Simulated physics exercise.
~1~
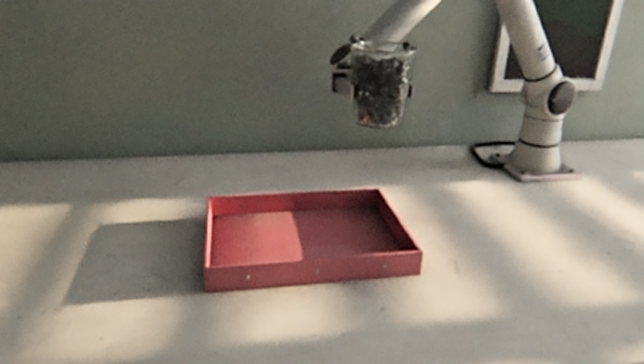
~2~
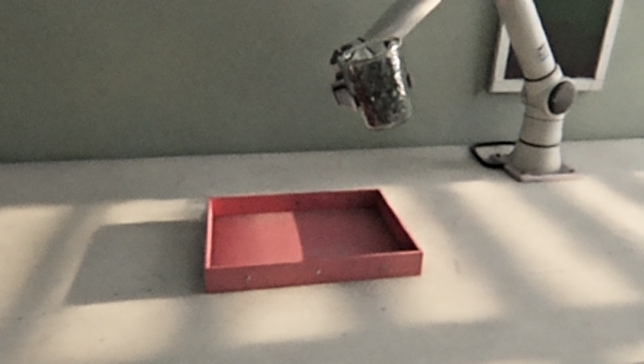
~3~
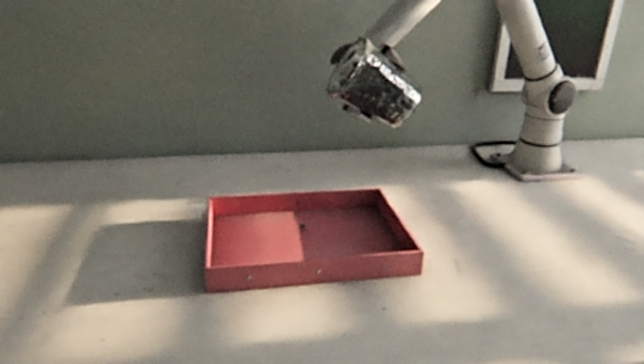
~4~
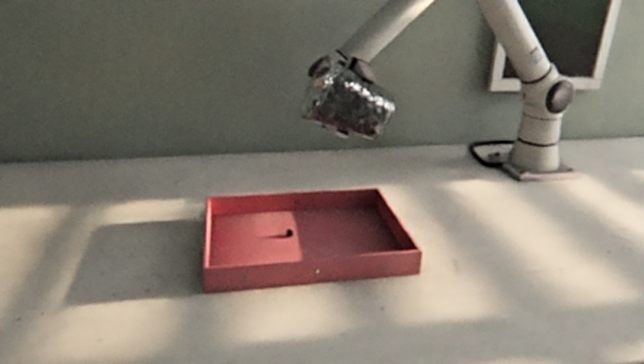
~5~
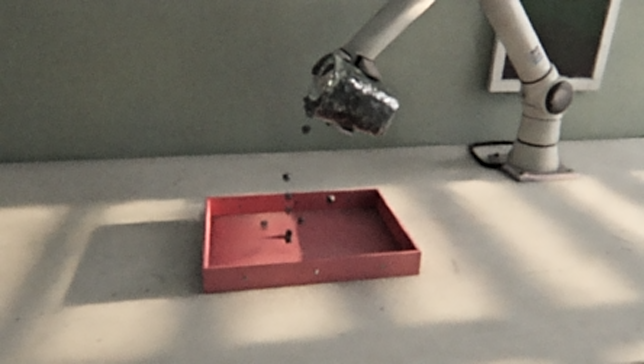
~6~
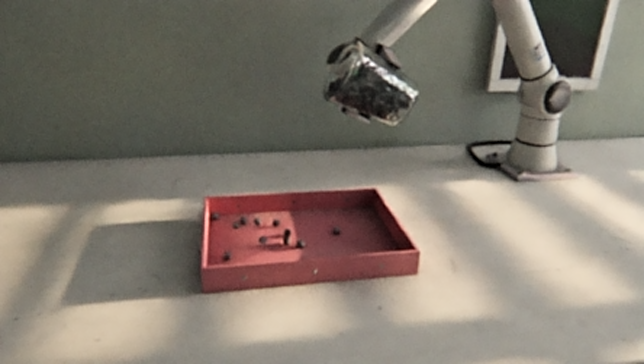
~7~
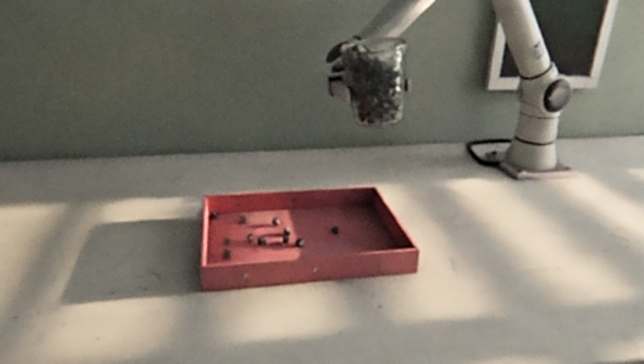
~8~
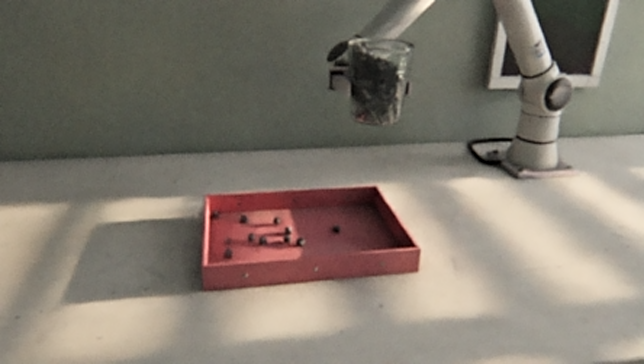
A robot arm tips a clear tumbler, drops some dark pebbles into a red tray, and rights it.
